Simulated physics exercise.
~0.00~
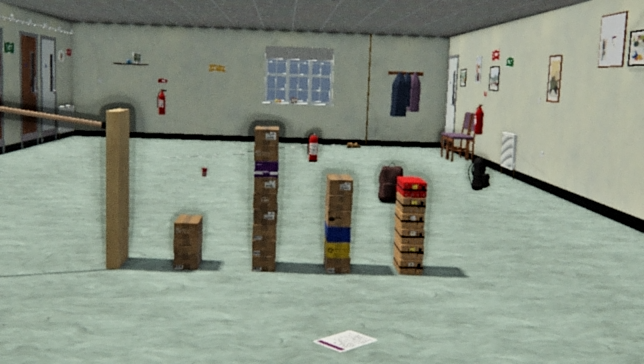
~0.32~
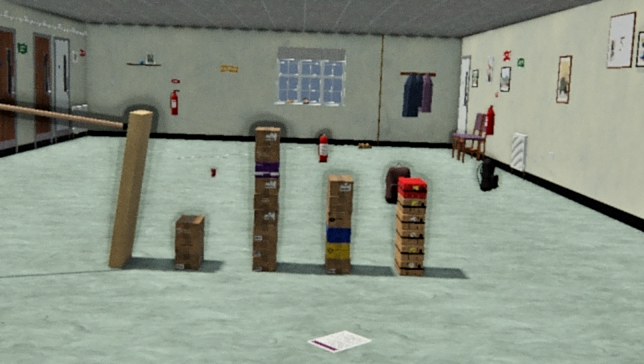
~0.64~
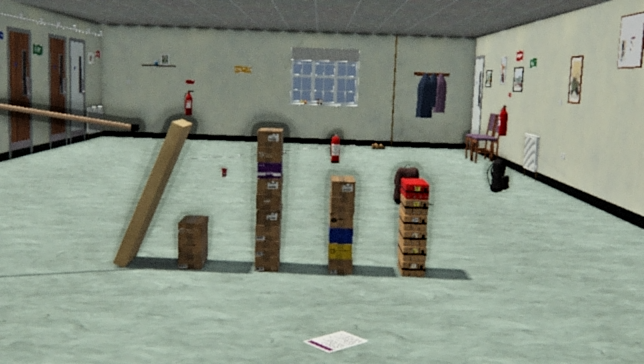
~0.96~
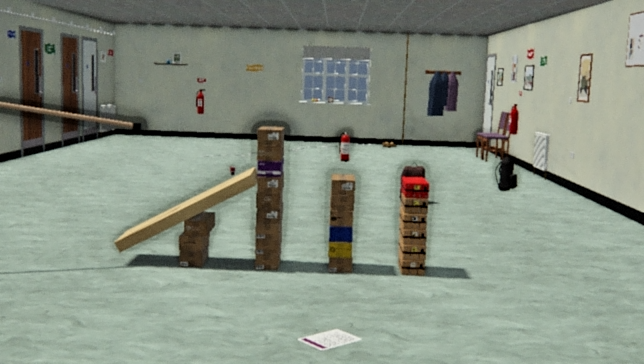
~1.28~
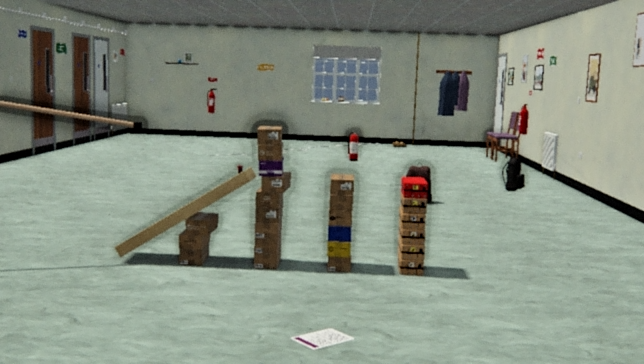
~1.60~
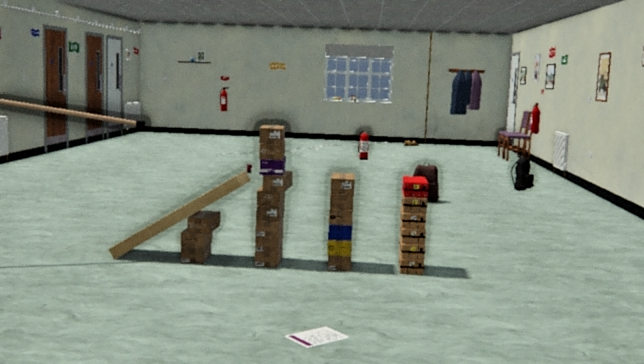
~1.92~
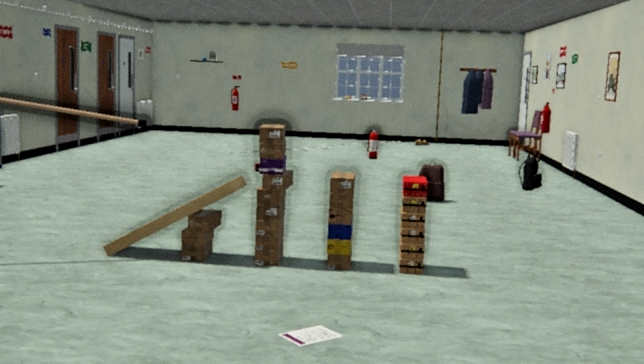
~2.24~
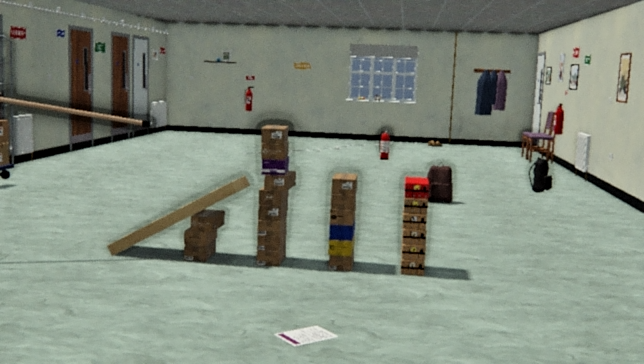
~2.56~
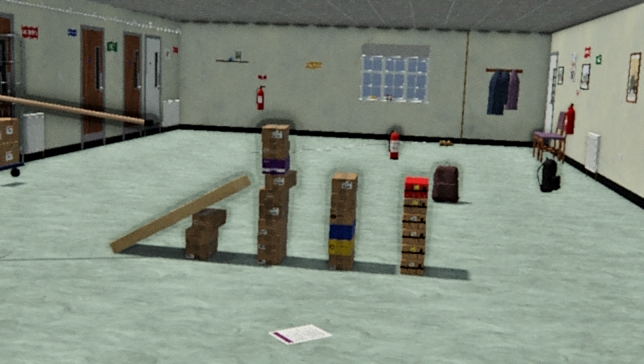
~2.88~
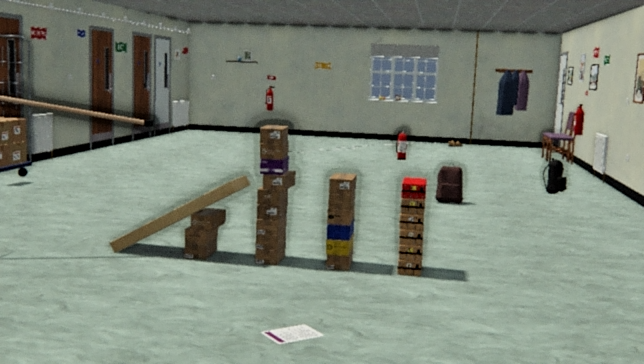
A tall wooden board stands at the left of a row of brown box stacks on the pale green floor of a large room, seen from the front as the view drifts slowly sideways. Next come a short stack, a tall one with a purple box, one with blue and yellow boxes, and one topped with red. The board tips right, drops over the short stack and strikes the tall one, nudging a few boxes out of line. It settles slanting against the tall column, and every stack stays standing, the red box still on top.
